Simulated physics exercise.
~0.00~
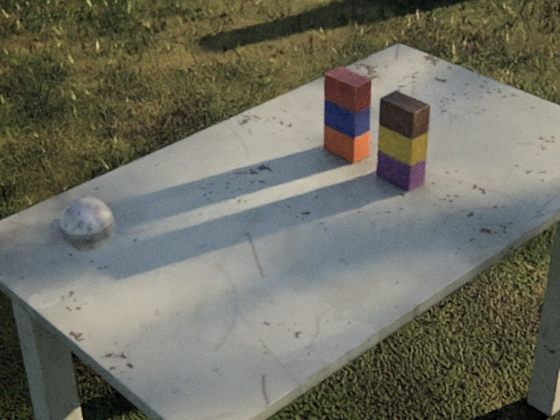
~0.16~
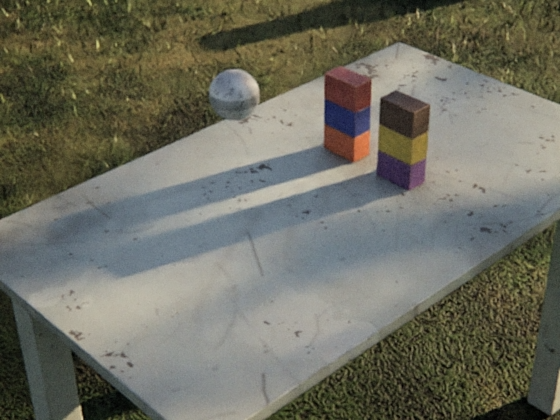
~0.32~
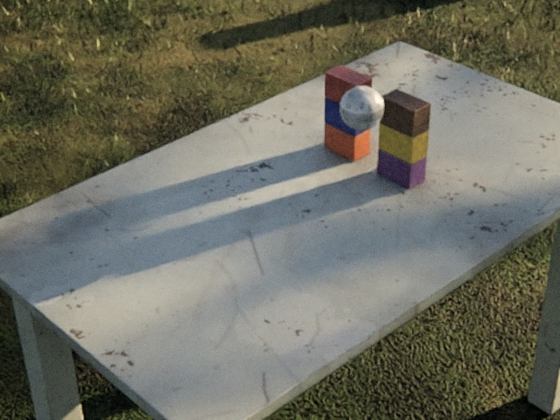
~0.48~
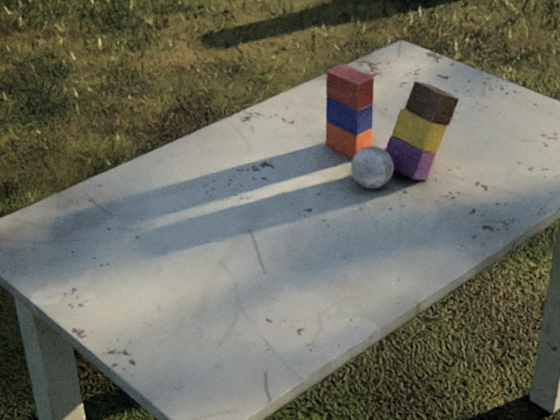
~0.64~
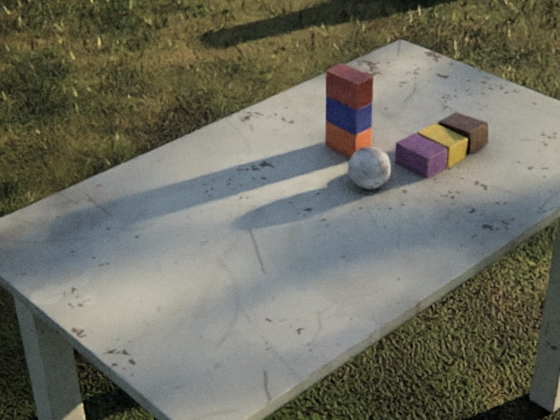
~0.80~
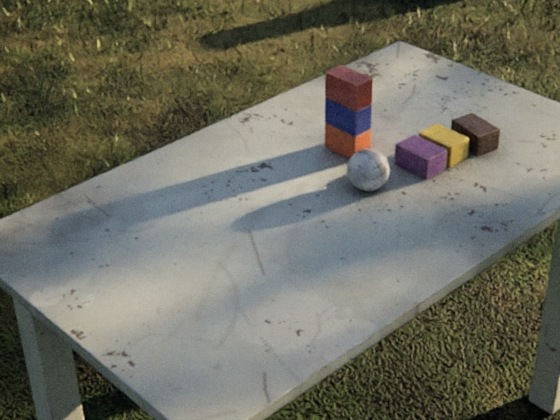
The clip opens on a pale, worn table standing on grass, with two small stacks of coloured blocks toward the right and a whitish ball near the left end. The ball rises and travels right through the air above the tabletop, then passes in front of the red, blue and orange stack. It drops to the table beside the other stack, which tilts to the right. The brown, yellow and purple blocks topple over together. They end lying in a row on the table, the ball resting beside them, while the red, blue and orange stack still stands upright.
